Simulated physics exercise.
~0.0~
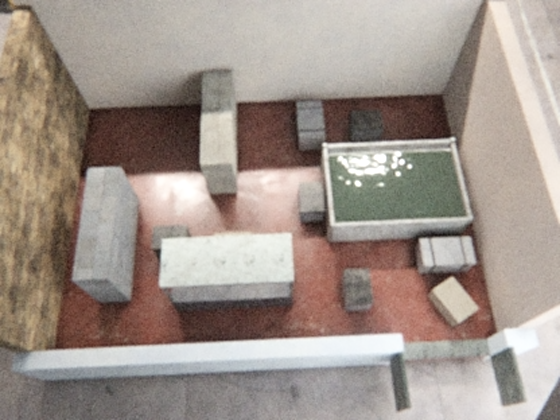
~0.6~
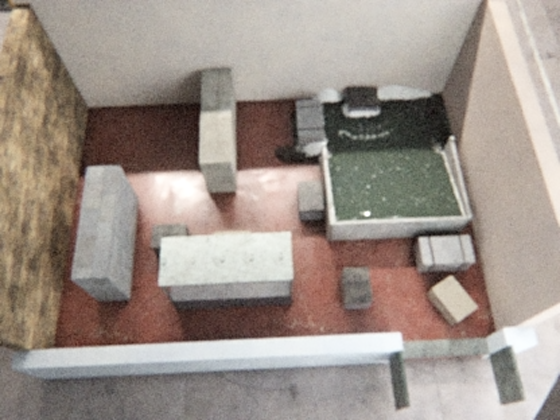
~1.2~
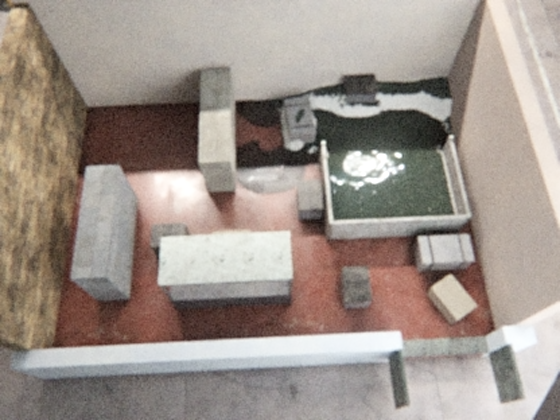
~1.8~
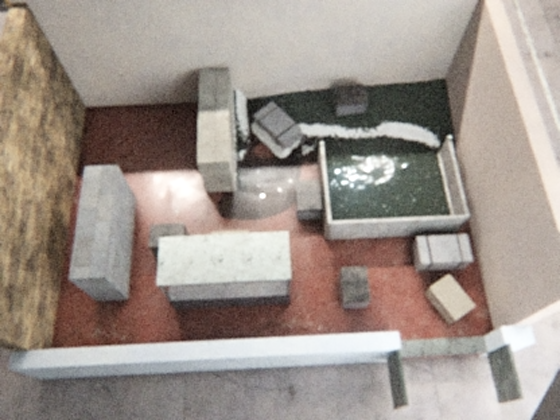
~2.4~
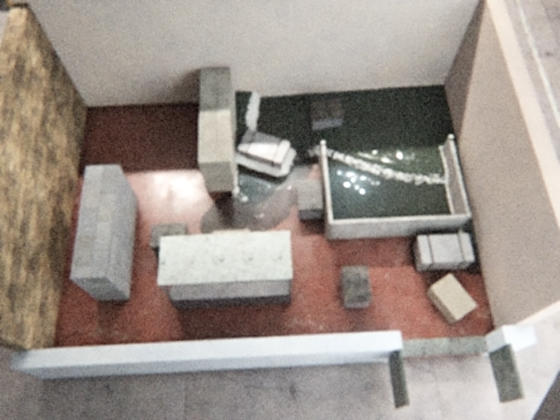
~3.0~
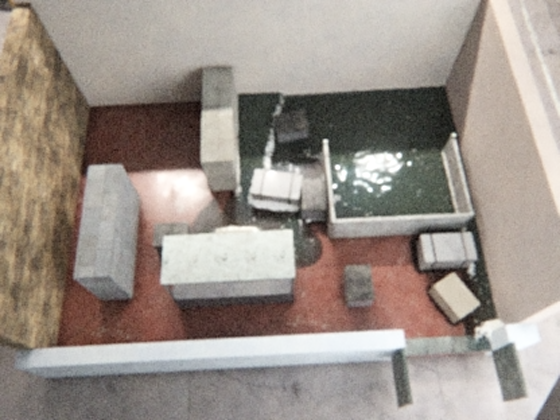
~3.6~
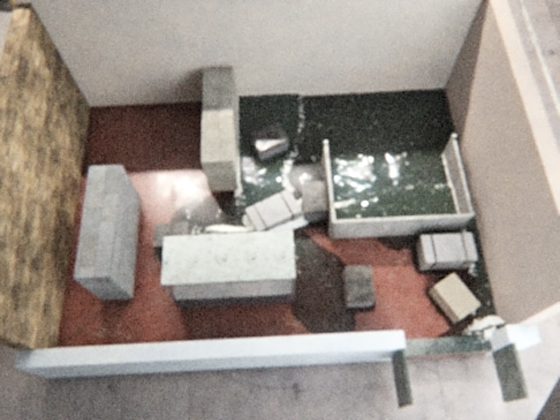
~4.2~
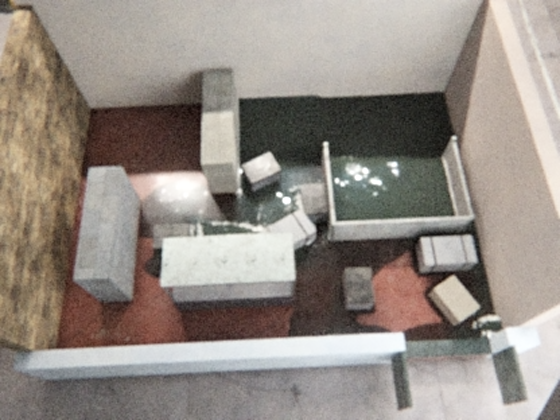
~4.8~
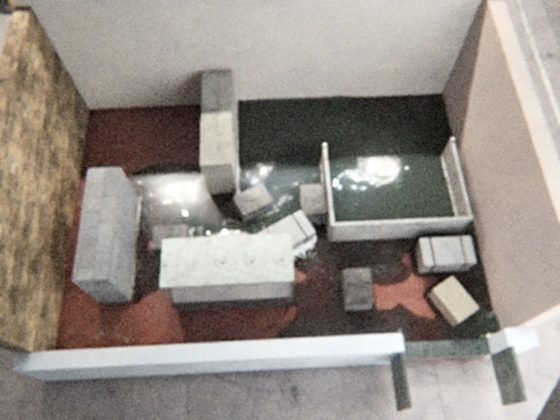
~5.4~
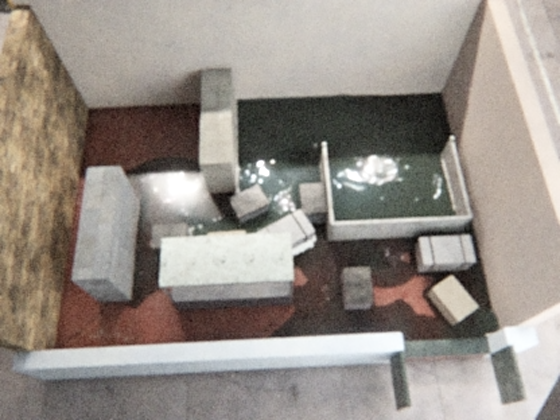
Dark green water spills from a tank across a red floor, carrying two grey blocks toward the near side.
